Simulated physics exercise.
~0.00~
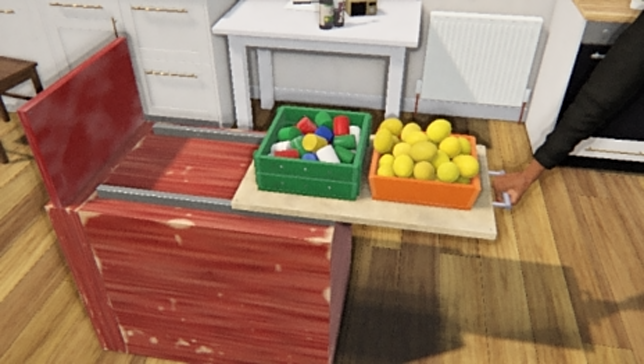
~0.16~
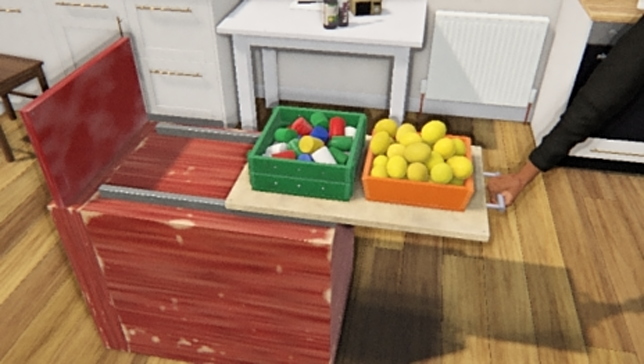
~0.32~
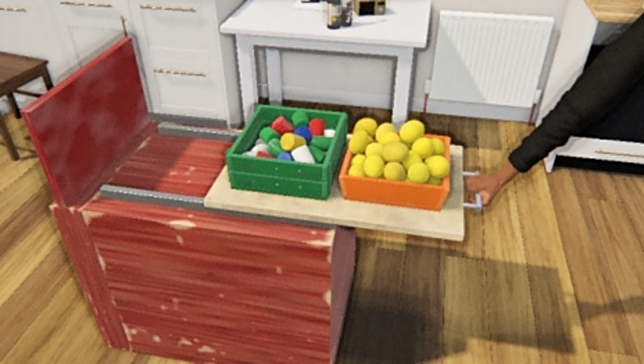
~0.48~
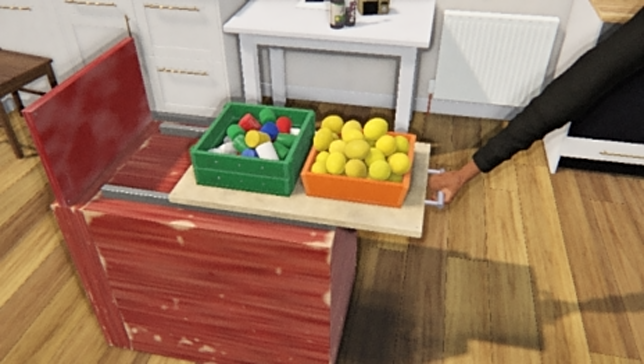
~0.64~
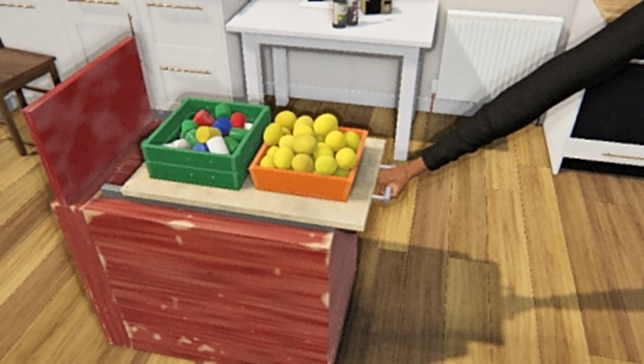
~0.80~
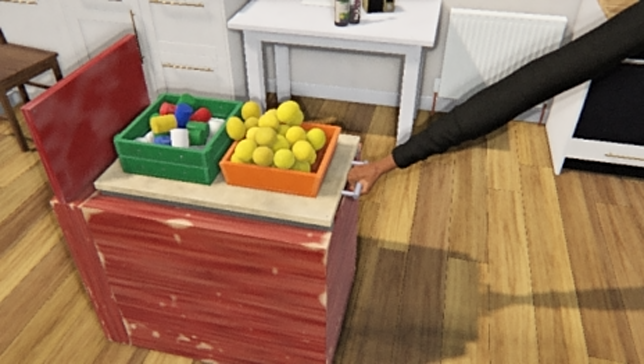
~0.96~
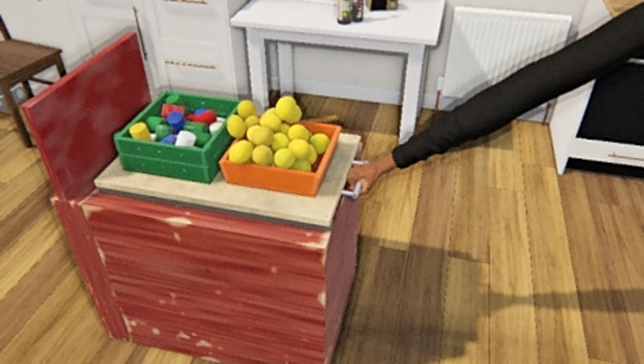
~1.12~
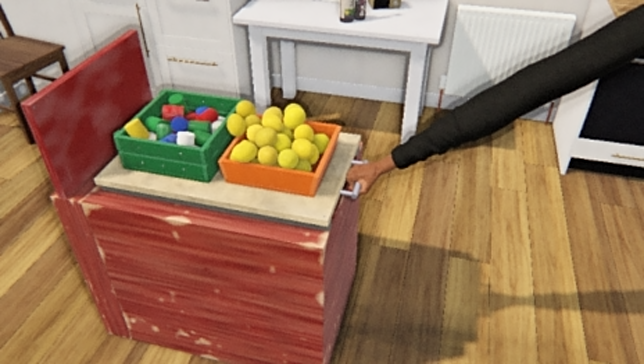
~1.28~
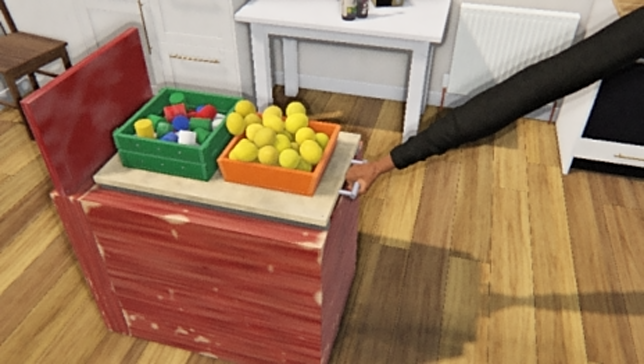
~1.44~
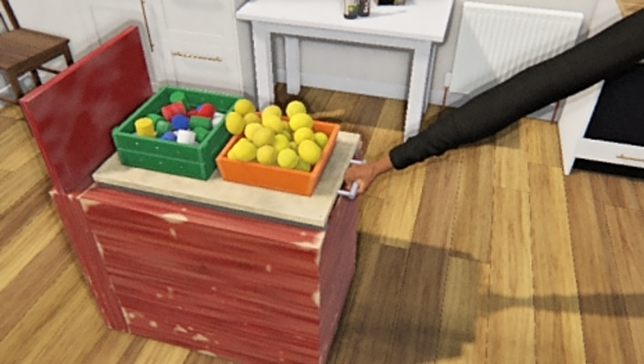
To begin with, a pale wooden shelf sticks out to the right of a worn red cabinet, carrying a green tray of small, mixed-colour pieces and an orange tray heaped with yellow lemons. A dark-sleeved arm grips the handle at its right end and pushes the shelf left, slowly at first and then faster. The shelf slides in towards the raised red back panel and stops over the cabinet. As it halts, the lemons bunch up into a higher heap and the coloured pieces shift about. Both loads then settle, with everything still in its tray and the hand still on the handle.
